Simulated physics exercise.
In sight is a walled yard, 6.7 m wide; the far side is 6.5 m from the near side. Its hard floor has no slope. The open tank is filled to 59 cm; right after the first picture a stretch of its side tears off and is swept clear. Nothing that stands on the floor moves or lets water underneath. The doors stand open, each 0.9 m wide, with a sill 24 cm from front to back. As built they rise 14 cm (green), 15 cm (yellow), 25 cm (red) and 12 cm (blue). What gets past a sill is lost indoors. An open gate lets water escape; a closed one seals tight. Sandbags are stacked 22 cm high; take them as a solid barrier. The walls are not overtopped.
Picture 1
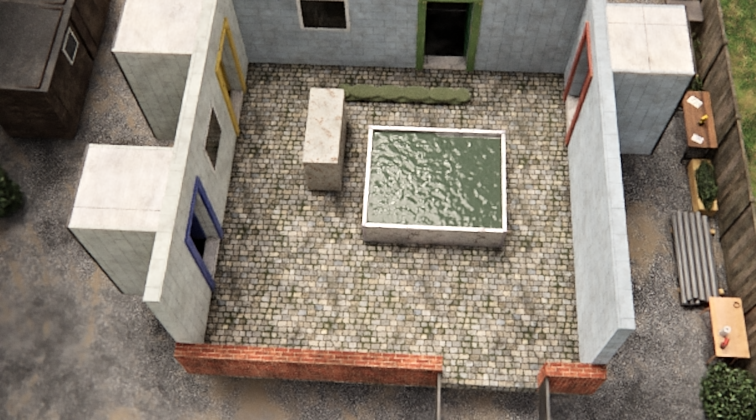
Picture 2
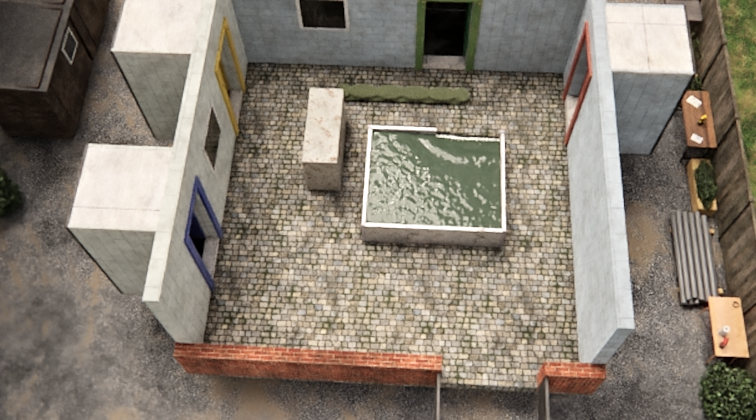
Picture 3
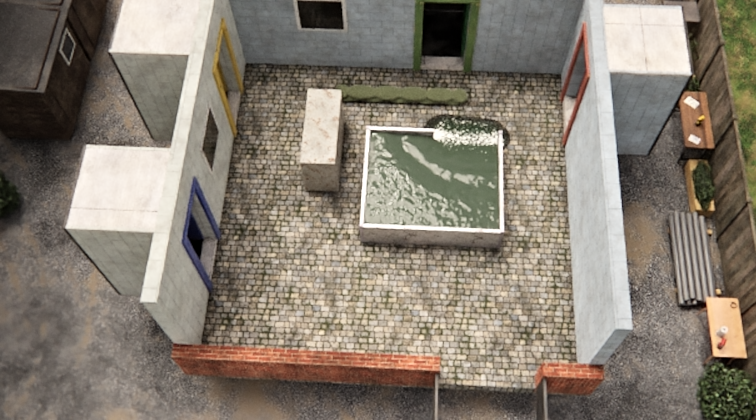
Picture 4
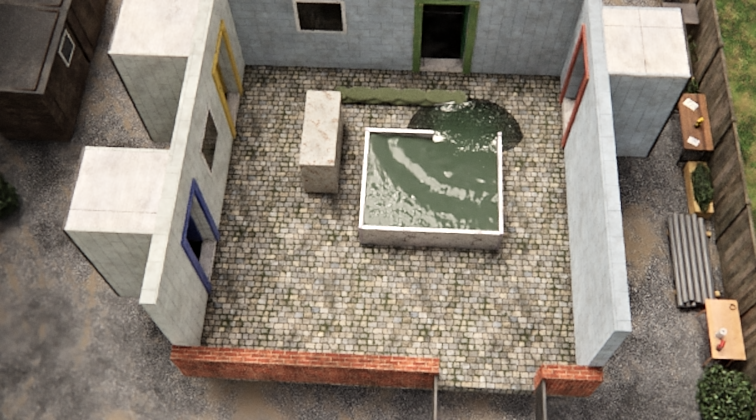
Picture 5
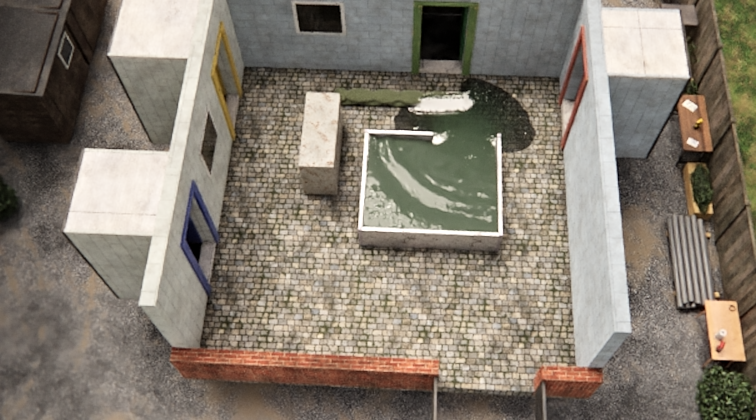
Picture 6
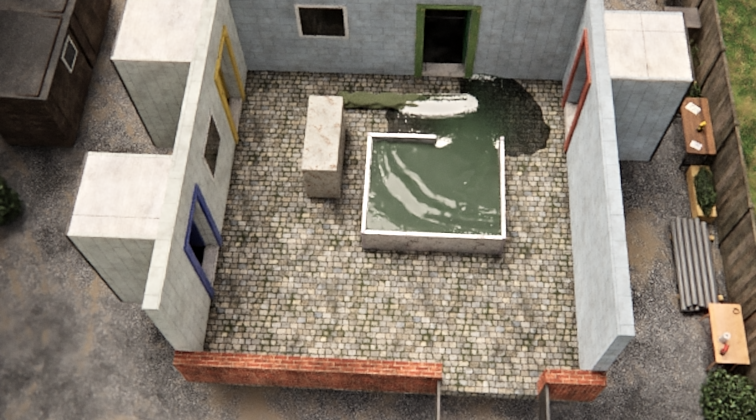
Green water lies rippling in a raised open tank inside a walled yard, until part of the tank's far side breaks away. Water pours through the gap onto the stone paving, spreading in a widening dark patch toward the green-framed door and the right wall, while curved ripples cross the tank.
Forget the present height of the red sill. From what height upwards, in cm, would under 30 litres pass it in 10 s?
About 19 cm.
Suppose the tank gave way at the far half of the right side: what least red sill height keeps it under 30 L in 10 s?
About 18 cm.
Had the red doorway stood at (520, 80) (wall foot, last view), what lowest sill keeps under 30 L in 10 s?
About 30 cm.
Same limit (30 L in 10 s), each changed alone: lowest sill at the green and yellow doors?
About 9.5 cm at green and 9.5 cm at yellow.
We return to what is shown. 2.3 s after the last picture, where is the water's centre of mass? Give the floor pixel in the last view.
Around (452, 157).
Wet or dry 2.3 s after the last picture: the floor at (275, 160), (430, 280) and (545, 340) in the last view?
In turn: Not reached, not reached, not reached.
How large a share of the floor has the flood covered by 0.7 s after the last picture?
Some 20 per cent of it.
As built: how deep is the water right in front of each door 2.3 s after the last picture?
In cm: Green 13, yellow 8, red 25, blue 0.
Then, 0.7 s after the last picture water covers 20 % of the floor, deepest (44 cm) near (561, 80); 4 cm at the red door, 0 litres in over its 25 cm sill.
Then, 2.3 s after the last picture water covers 40 % of the floor, deepest (36 cm) near (544, 80); 25 cm at the red door, 2 litres in over its 25 cm sill.
Then, 9.3 s after the last picture water covers 95 % of the floor, deepest (13 cm) near (248, 70); 10 cm at the red door, 5 litres in over its 25 cm sill.
At the red door as built, the water peaked near 25 cm, 2.5 s after the last picture.
With a sill of 16 cm, 62 litres would have come in within the 10 s; with 21.5 cm, 15 litres. So under 30 litres takes about 19 cm.
